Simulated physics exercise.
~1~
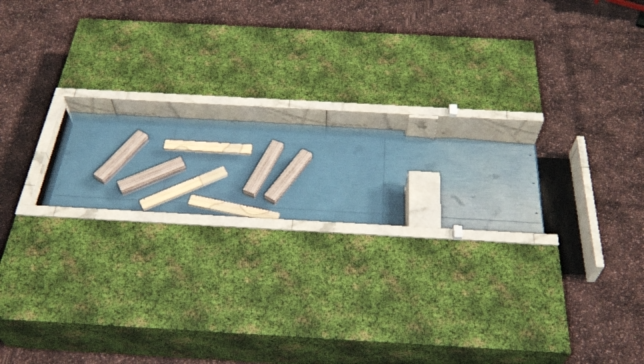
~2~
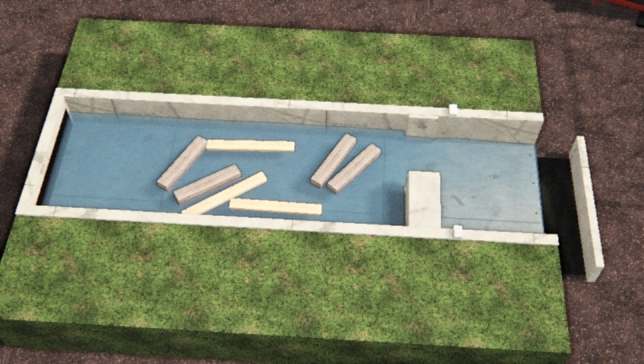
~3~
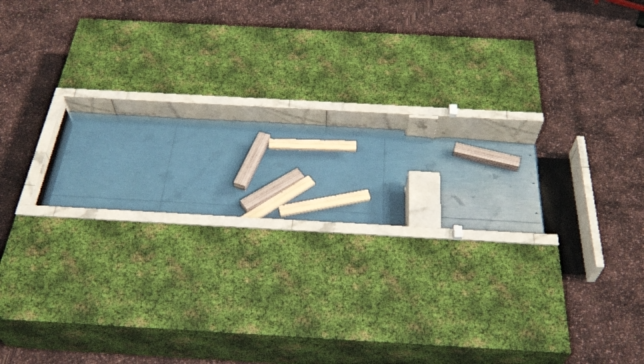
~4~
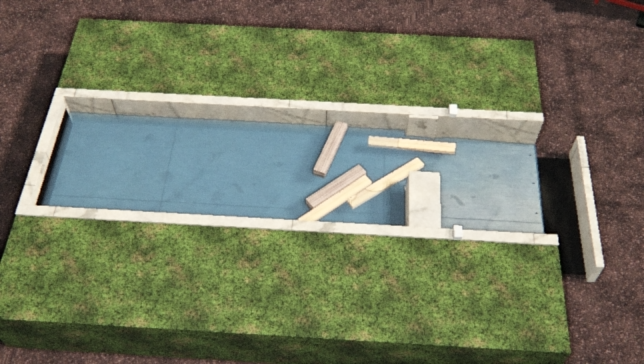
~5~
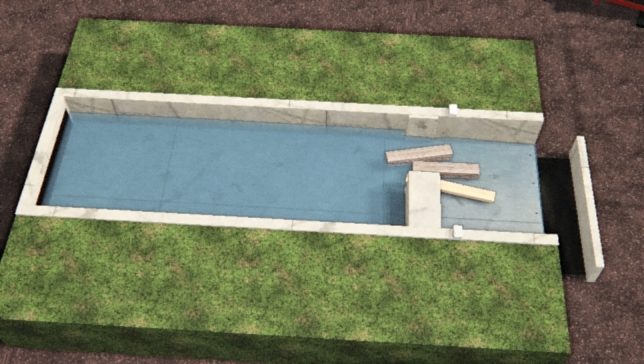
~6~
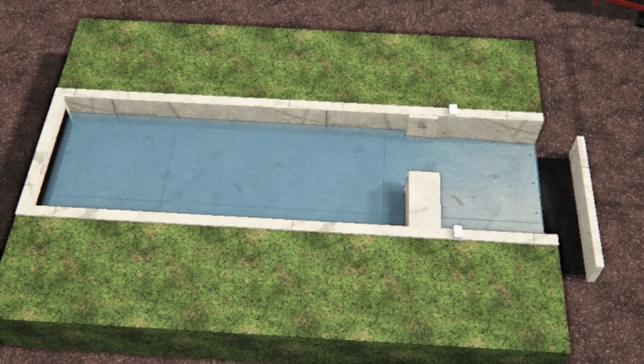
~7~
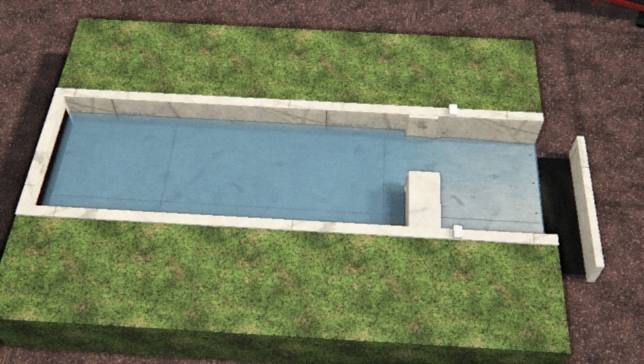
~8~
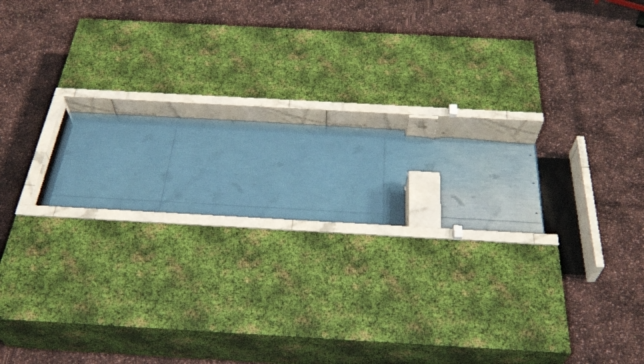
We see seven brown and pale yellow beams and planks drifting right along a water-filled concrete channel between grassy banks, turning as they go. They pass through the gap beside a pale block and disappear, leaving the channel empty of them.
